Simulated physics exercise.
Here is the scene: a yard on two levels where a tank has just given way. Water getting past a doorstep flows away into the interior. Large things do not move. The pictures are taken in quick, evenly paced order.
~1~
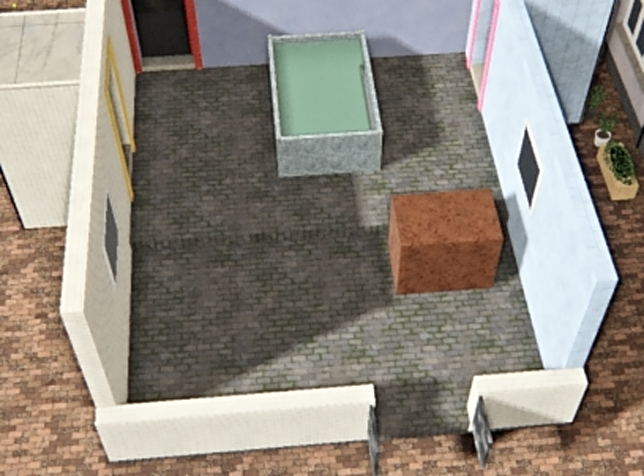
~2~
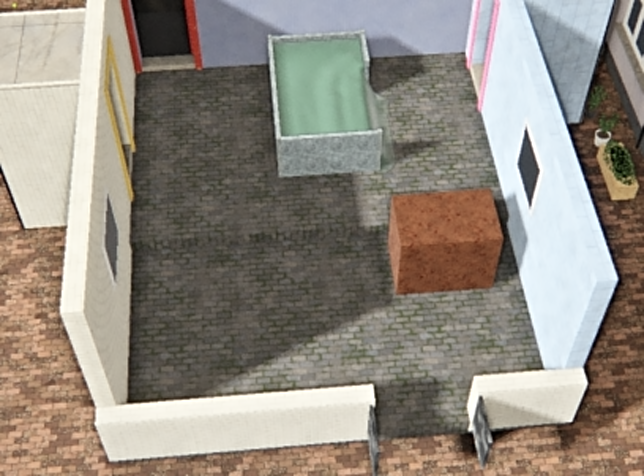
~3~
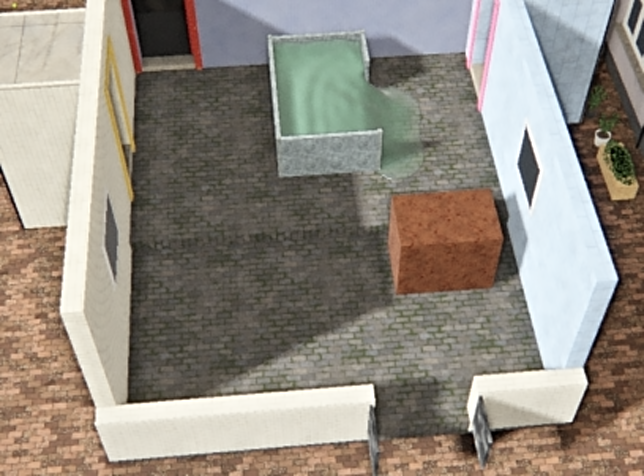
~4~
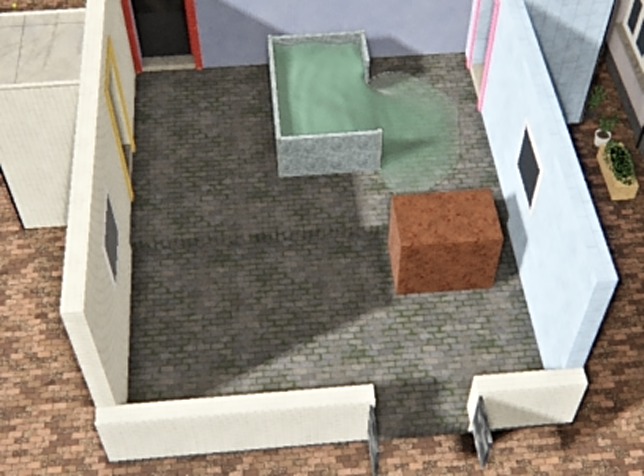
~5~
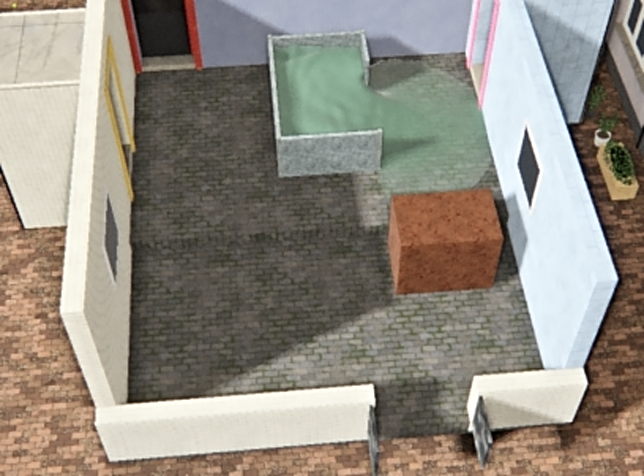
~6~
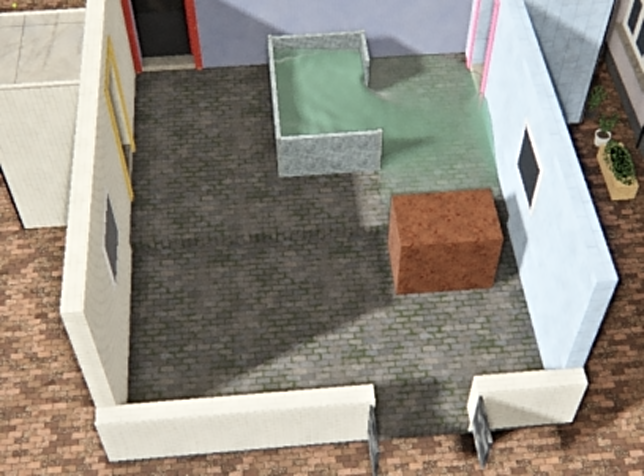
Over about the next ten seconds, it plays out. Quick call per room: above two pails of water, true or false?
Red door: False; pink door: True; yellow door: False.
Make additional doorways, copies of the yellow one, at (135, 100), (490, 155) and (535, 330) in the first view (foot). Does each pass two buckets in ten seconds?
Lab note, doors in listed order: Under the limit, over the limit, under the limit.
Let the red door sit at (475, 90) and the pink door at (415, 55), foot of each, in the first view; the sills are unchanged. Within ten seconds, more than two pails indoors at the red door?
The red door crosses the line.
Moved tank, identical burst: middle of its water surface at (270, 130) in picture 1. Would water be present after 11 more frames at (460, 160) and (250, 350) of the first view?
I'd say watered for the first and spared for the second.
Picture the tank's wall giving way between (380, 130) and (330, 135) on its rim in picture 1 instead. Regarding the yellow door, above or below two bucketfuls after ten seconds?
Well, yellow door comes up short, as it turns out.
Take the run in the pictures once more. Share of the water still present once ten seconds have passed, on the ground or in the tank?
Some 82 per cent has not gone.
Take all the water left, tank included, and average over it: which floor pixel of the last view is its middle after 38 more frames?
It is near (351, 215).
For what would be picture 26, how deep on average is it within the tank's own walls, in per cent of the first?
About 22 %.
A moment on, water covers 20 % of the floor; the red door not reached, the pink door over two buckets in, the yellow door not reached.
Next, water covers 25 % of the floor; the red door not reached, the pink door far over two buckets in, the yellow door not reached.
Then, water covers 50 % of the floor; the red door not reached, the pink door far over two buckets in, the yellow door not reached.
Later, water covers 75 % of the floor; the red door wet at the sill, nothing in, the pink door far over two buckets in, the yellow door wet at the sill, nothing in.
In the end, water covers 80 % of the floor; the red door wet at the sill, nothing in, the pink door far over two buckets in, the yellow door wet at the sill, nothing in.
